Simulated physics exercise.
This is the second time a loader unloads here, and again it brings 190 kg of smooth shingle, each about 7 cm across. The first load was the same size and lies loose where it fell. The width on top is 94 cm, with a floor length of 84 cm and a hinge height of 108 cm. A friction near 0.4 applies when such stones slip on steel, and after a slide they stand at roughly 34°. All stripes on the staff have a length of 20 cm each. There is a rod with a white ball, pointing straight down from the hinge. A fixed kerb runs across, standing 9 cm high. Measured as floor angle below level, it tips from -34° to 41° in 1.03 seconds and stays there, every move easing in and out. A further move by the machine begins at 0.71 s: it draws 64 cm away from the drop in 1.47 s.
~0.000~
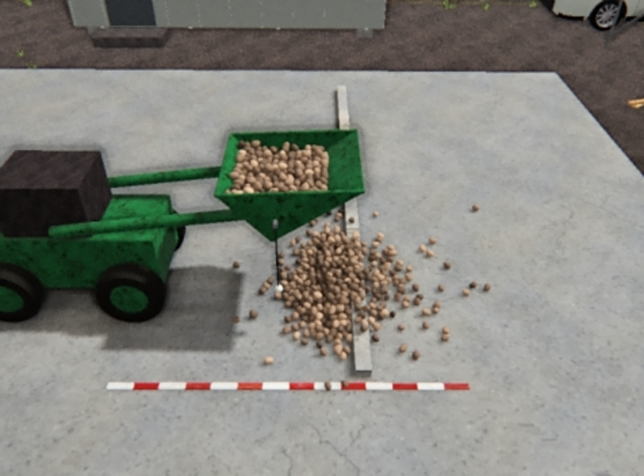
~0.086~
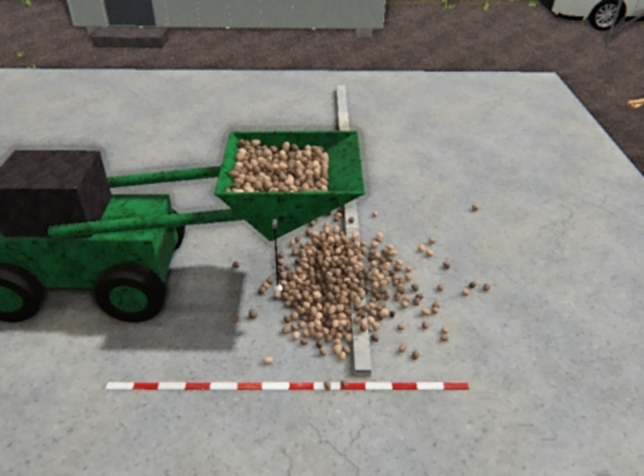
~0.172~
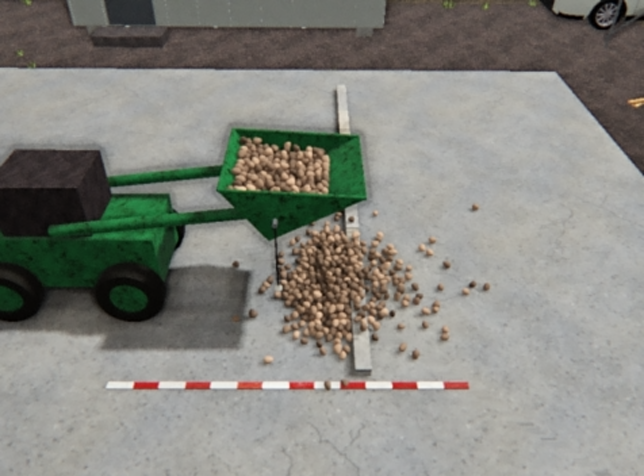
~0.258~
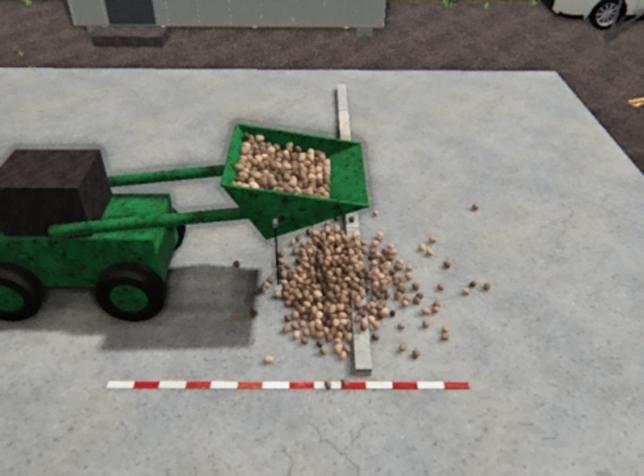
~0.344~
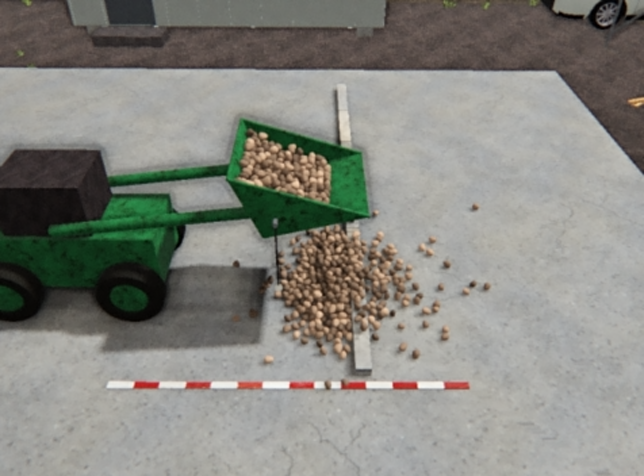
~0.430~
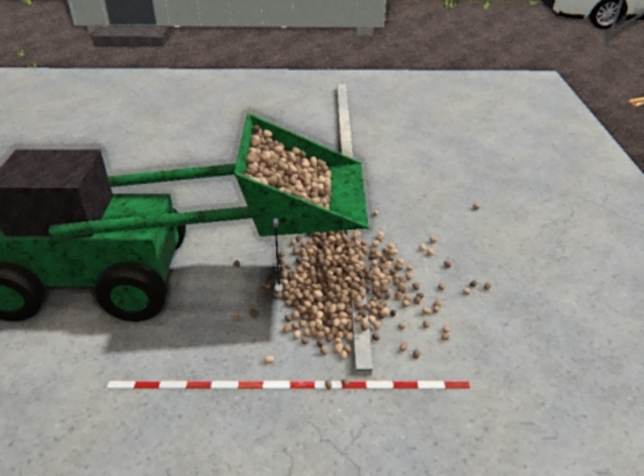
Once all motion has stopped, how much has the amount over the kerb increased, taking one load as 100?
It has increased by some 45 per cent.
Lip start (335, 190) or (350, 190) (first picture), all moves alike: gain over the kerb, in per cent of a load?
Case one about 15 %, case two about 30 %.
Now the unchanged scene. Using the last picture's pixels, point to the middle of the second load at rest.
They end up centred around (349, 276).
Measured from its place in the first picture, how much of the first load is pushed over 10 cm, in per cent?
Some 20 percent, give or take.
After 0.8 s the floor is at 29°; in per cent of one load, 100 in the bucket, 82 on this side of the kerb, 18 over the kerb; the foremost stones are at (457, 262).
After 1.1 s the floor is at 41°; in per cent of one load, 52 in the bucket, 127 on this side of the kerb, 21 over the kerb; the foremost stones are at (457, 262).
After 2.6 s the floor is at 41°; in per cent of one load, 0 in the bucket, 137 on this side of the kerb, 63 over the kerb; the foremost stones are at (491, 272).
After 5.1 s the floor is at 41°; in per cent of one load, 0 in the bucket, 137 on this side of the kerb, 63 over the kerb; the foremost stones are at (491, 272). Net gain over the kerb, 45.
